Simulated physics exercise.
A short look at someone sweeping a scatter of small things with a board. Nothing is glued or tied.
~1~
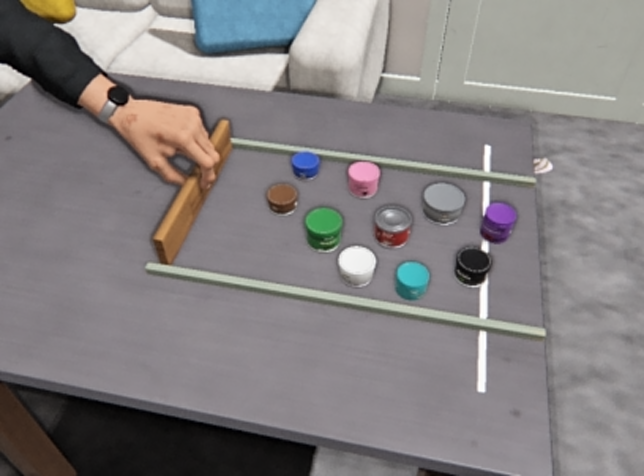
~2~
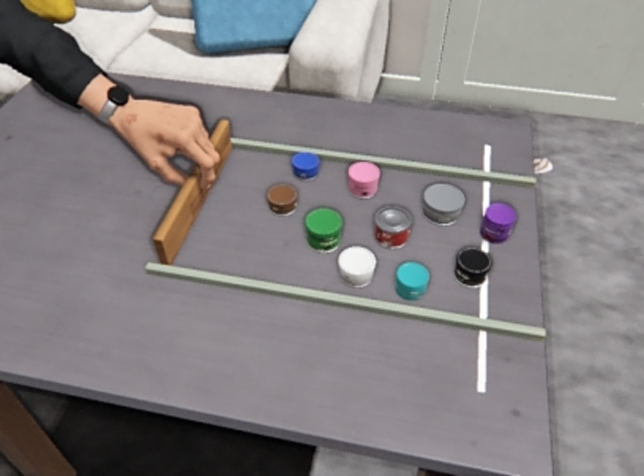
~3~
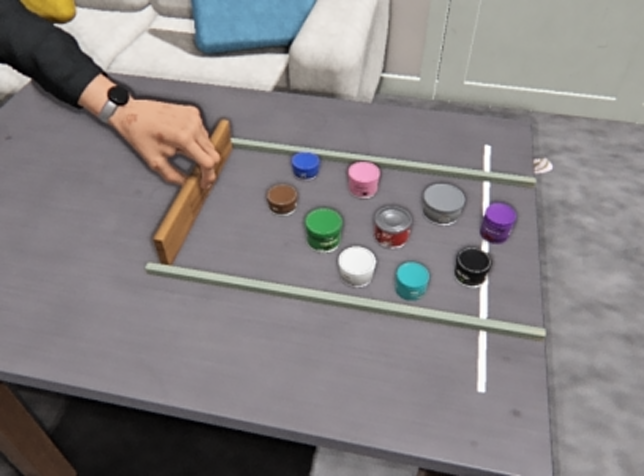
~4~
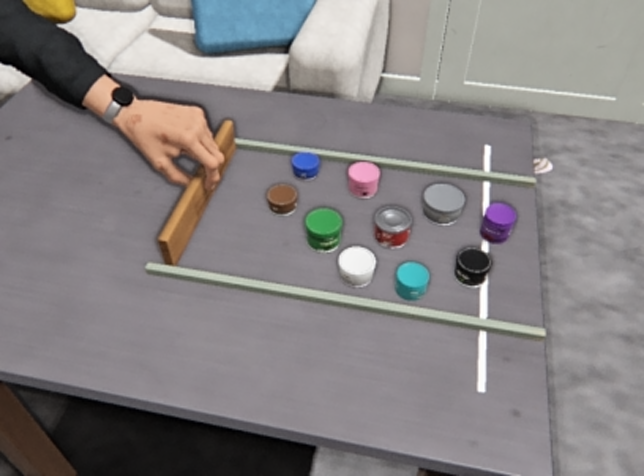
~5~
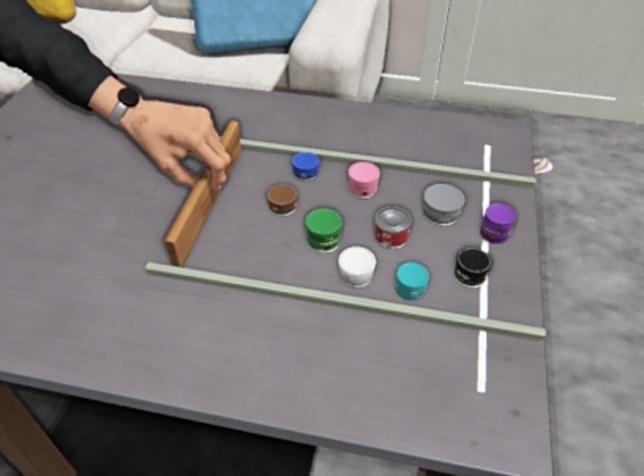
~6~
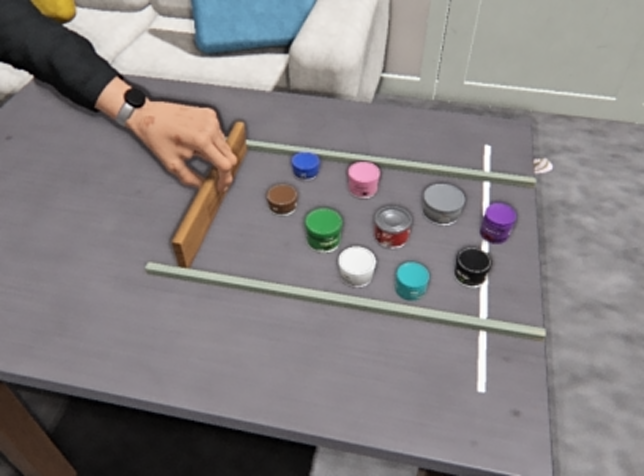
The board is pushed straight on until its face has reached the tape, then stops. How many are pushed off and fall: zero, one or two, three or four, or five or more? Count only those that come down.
As it turns out, the number that fall off is one or two.
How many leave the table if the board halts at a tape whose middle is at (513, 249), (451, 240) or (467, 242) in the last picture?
The counts: 5, 0 and 0.
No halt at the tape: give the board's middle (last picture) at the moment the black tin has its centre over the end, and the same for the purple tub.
Near (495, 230) and (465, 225).
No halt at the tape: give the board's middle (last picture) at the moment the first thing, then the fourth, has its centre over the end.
Its middle is around (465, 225) and later (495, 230).
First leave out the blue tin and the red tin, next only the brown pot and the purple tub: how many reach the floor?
Fallen: 0, and 0 in the other try.
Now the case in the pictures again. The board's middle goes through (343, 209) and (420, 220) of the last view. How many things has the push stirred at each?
4 and 9.
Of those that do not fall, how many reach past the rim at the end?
4 of them.
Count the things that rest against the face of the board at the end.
In contact: 5.
A little later, none off yet; purple tub at rest near (497, 224); black tin at rest near (472, 268); grey tin at rest near (443, 205).
When it is over, the number that fall off is one or two; down, purple tub.
